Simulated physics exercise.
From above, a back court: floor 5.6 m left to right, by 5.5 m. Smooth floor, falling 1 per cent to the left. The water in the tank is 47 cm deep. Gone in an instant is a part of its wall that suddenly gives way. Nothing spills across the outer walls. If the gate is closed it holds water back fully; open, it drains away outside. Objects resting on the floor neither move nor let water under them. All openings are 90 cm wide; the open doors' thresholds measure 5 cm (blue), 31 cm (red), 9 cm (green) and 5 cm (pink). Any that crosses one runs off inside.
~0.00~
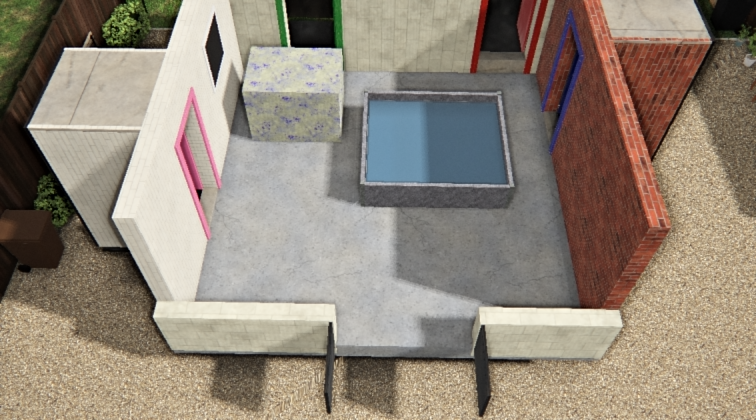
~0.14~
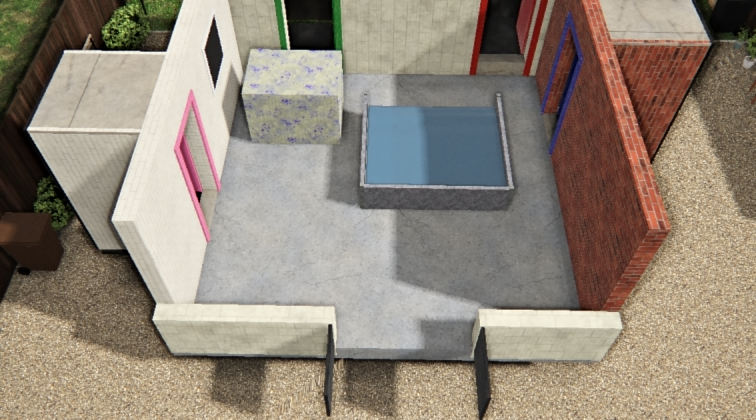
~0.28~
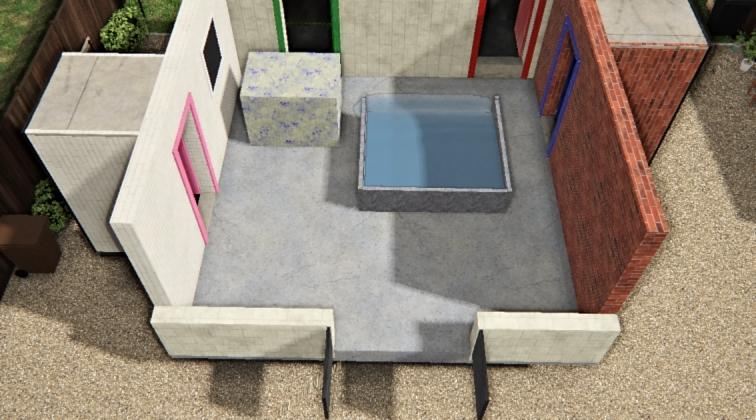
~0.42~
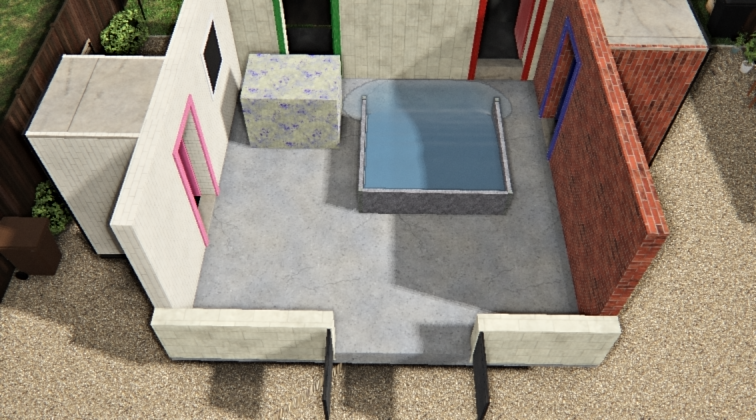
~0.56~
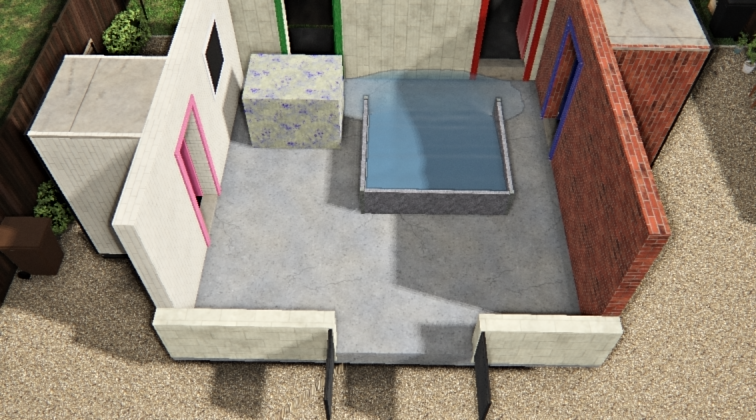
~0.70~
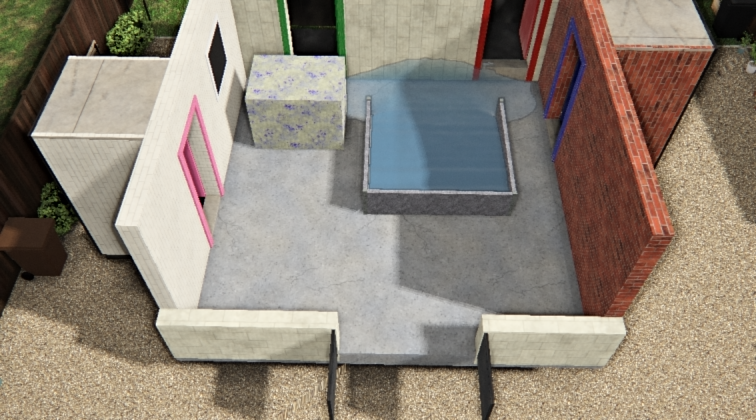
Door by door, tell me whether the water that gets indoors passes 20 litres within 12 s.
As I see it, my guess is the blue door lets through more than the limit; my guess is the red door lets through less than the limit; my guess is the green door lets through more than the limit; my guess is the pink door lets through more than the limit.
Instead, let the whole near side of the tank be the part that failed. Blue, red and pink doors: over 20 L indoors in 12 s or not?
Outcomes - blue: Not exceeded, red: Not exceeded, pink: Not exceeded.
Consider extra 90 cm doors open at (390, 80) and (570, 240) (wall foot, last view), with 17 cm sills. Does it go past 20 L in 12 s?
First door beyond the limit, second door short of the limit.
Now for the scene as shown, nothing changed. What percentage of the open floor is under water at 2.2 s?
30 %.
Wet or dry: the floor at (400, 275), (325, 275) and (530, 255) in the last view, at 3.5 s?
Respectively: Was missed, was missed, got hit.
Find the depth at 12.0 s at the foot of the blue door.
About 4.5 cm deep.
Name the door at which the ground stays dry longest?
Last: Pink.
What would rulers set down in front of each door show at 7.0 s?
Blue 4 cm, red 5 cm, green 12 cm, pink 3 cm.
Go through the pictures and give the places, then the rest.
Still water, 47 cm deep, in the tank at (434, 139), in the first frame.
The front is at a hidden place, 1.2 m from the gap on the tank's far side; 0.4 m2 of floor is under water; 47 cm left at the back of the tank, in the second frame.
The front is at (359, 106), 1.3 m from the gap on the tank's far side; 1.4 m2 of floor is under water; 47 cm left at the back of the tank, in the third frame.
The front is at (354, 97), 1.5 m from the gap on the tank's far side; 2.8 m2 of floor is under water; 47 cm left at the back of the tank, in the fourth frame.
Water pours out on the tank's far side and has run 1.9 m, to (504, 81); typically 9 cm deep outside, 47 cm at the tank's back, in the fifth frame.
Water pours out on the tank's far side and has run 2.1 m, to a hidden place; typically 11 cm deep outside, 44 cm at the tank's back, in the sixth frame.
After 1.4 s water covers 20 % of the floor and is deepest (38 cm) near (425, 87); blue door not reached, red door 22 cm at the sill, 0 L in, green door 11 cm at the sill, 0 L in, pink door not reached.
After 2.2 s water covers 30 % of the floor and is deepest (38 cm) near (244, 92); blue door 8 cm at the sill, 0 L in, red door 27 cm at the sill, 0 L in, green door 13 cm at the sill, 4 L in, pink door not reached.
After 3.5 s water covers 55 % of the floor and is deepest (30 cm) near (244, 92); blue door 11 cm at the sill, 21 L in, red door 21 cm at the sill, 1 L in, green door 13 cm at the sill, 18 L in, pink door 6 cm at the sill, 0 L in.
After 7.0 s water covers 90 % of the floor and is deepest (14 cm) near (266, 79); blue door 4 cm at the sill, 47 L in, red door 5 cm at the sill, 1 L in, green door 12 cm at the sill, 76 L in, pink door 3 cm at the sill, 1 L in.
After 12.0 s water covers 95 % of the floor and is deepest (11 cm) near (247, 79); blue door 4 cm at the sill, 49 L in, red door 6 cm at the sill, 1 L in, green door 9 cm at the sill, 88 L in, pink door 10 cm at the sill, 36 L in.
